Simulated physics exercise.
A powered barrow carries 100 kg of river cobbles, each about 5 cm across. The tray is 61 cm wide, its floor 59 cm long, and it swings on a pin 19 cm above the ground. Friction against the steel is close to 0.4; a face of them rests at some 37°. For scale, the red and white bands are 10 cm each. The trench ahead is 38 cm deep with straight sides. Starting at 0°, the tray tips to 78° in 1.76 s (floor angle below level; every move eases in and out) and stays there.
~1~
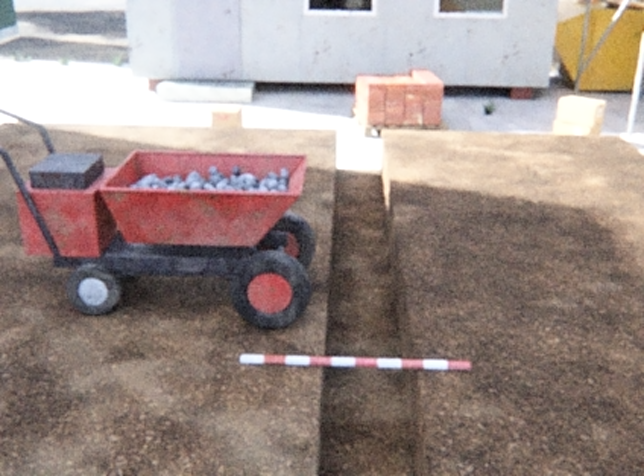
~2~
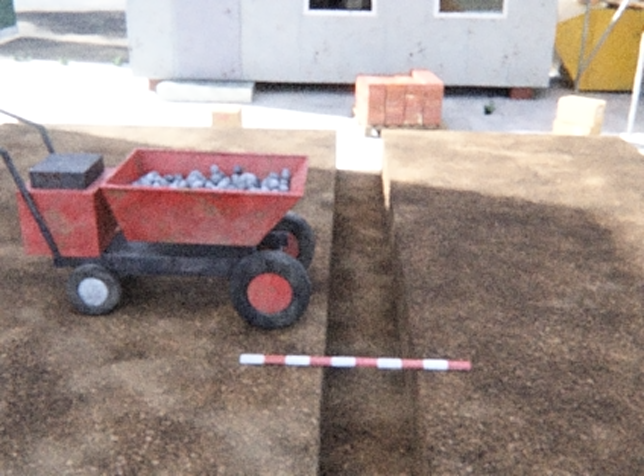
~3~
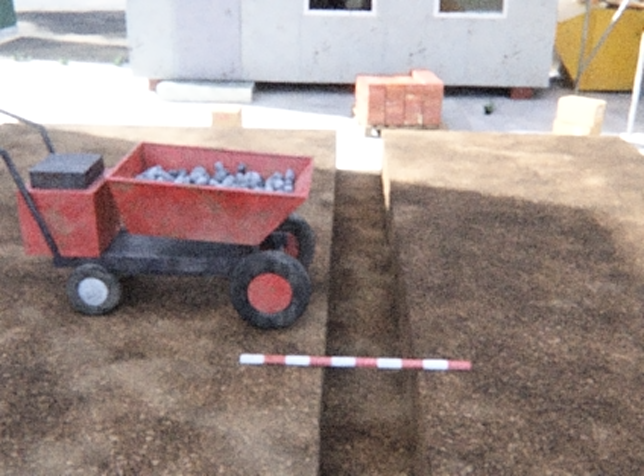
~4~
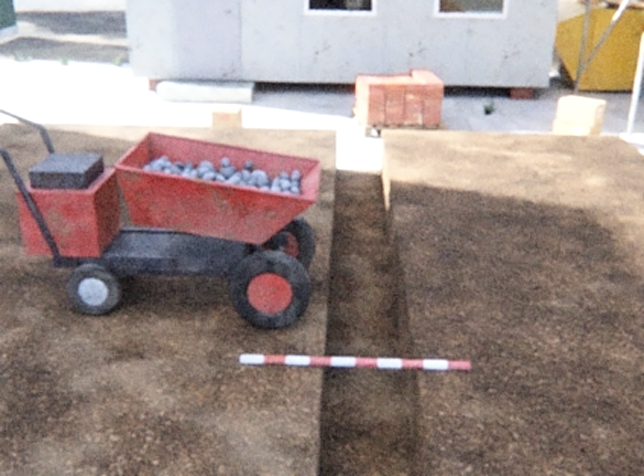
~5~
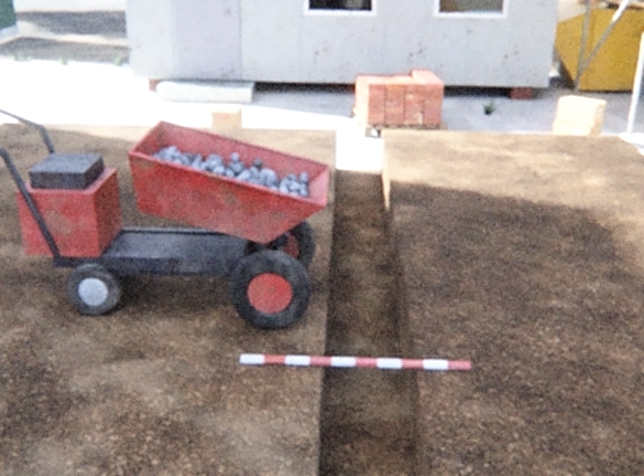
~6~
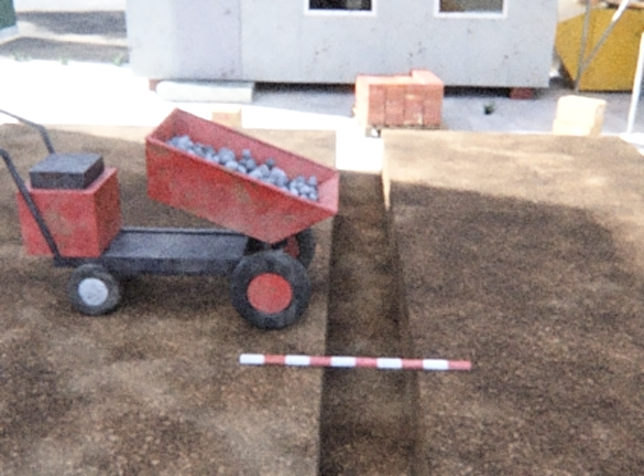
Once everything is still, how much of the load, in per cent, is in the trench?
Some 51 per cent of it.
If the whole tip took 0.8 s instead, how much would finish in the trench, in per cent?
It would be near 40 per cent.
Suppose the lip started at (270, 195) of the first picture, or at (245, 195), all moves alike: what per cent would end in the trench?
Near 90 per cent from the first place, 100 from the second.
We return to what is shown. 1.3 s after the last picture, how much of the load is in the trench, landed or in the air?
About 30 per cent by then.
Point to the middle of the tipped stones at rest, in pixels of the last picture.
Their middle is at about (400, 348).
Then, 0.7 s after the last picture the floor is at 66°, 99 % in the tray, 1 % in the trench; the foremost stones are at (389, 252).
Then, 1.3 s after the last picture the floor is at 78°, 29 % in the tray, 28 % in the trench, 43 % past the trench; the foremost stones are at (513, 302).
Then, 1.6 s after the last picture the floor is at 78°, 4 % in the tray, 44 % in the trench, 52 % past the trench; the foremost stones are at (573, 310).
Then, 3.6 s after the last picture the floor is at 78°, 0 % in the tray, 51 % in the trench, 49 % past the trench; the foremost stones are at (593, 311).
